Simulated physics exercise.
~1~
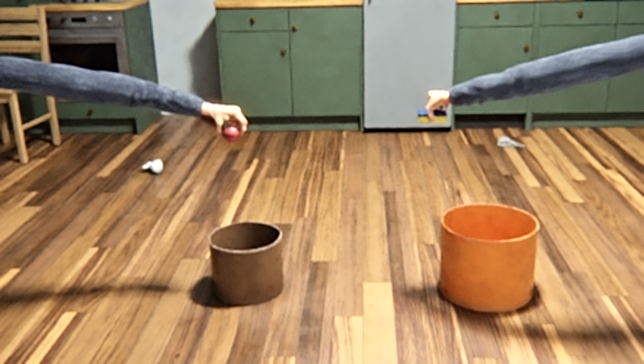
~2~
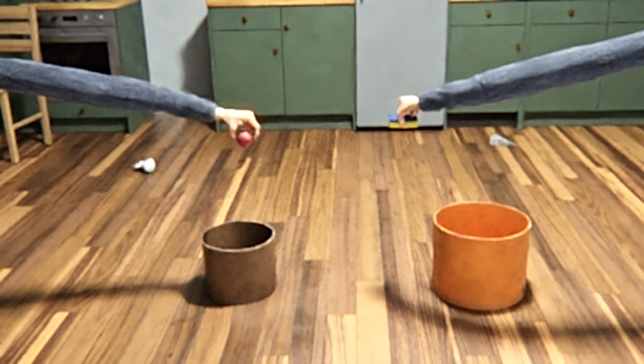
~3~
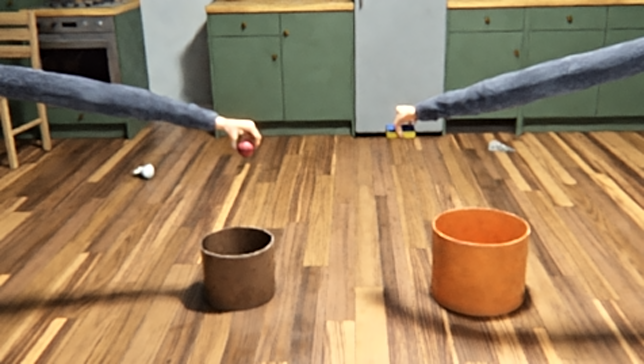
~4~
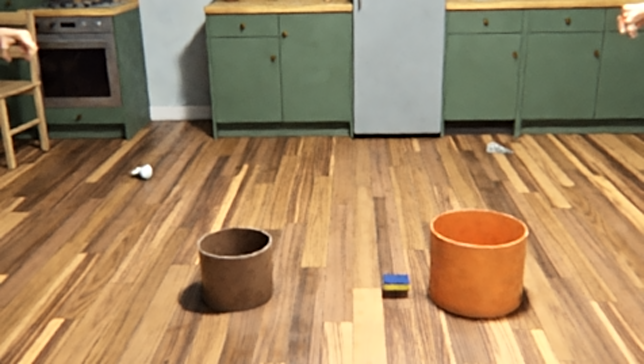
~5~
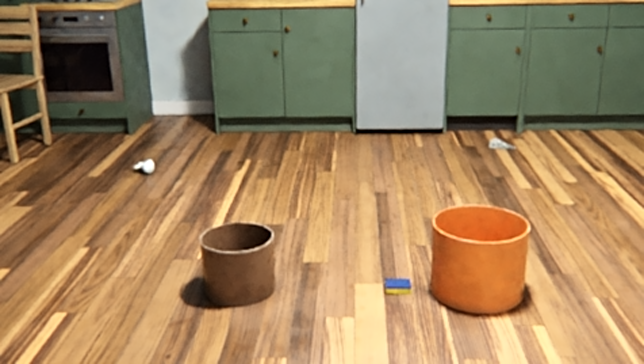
A red ball and a yellow-and-blue sponge, held by two hands above a wooden floor, shift slightly before the hands release them and withdraw; the ball is no longer visible, having dropped into the brown left bin, while the sponge lies on the floor beside the orange right bin.
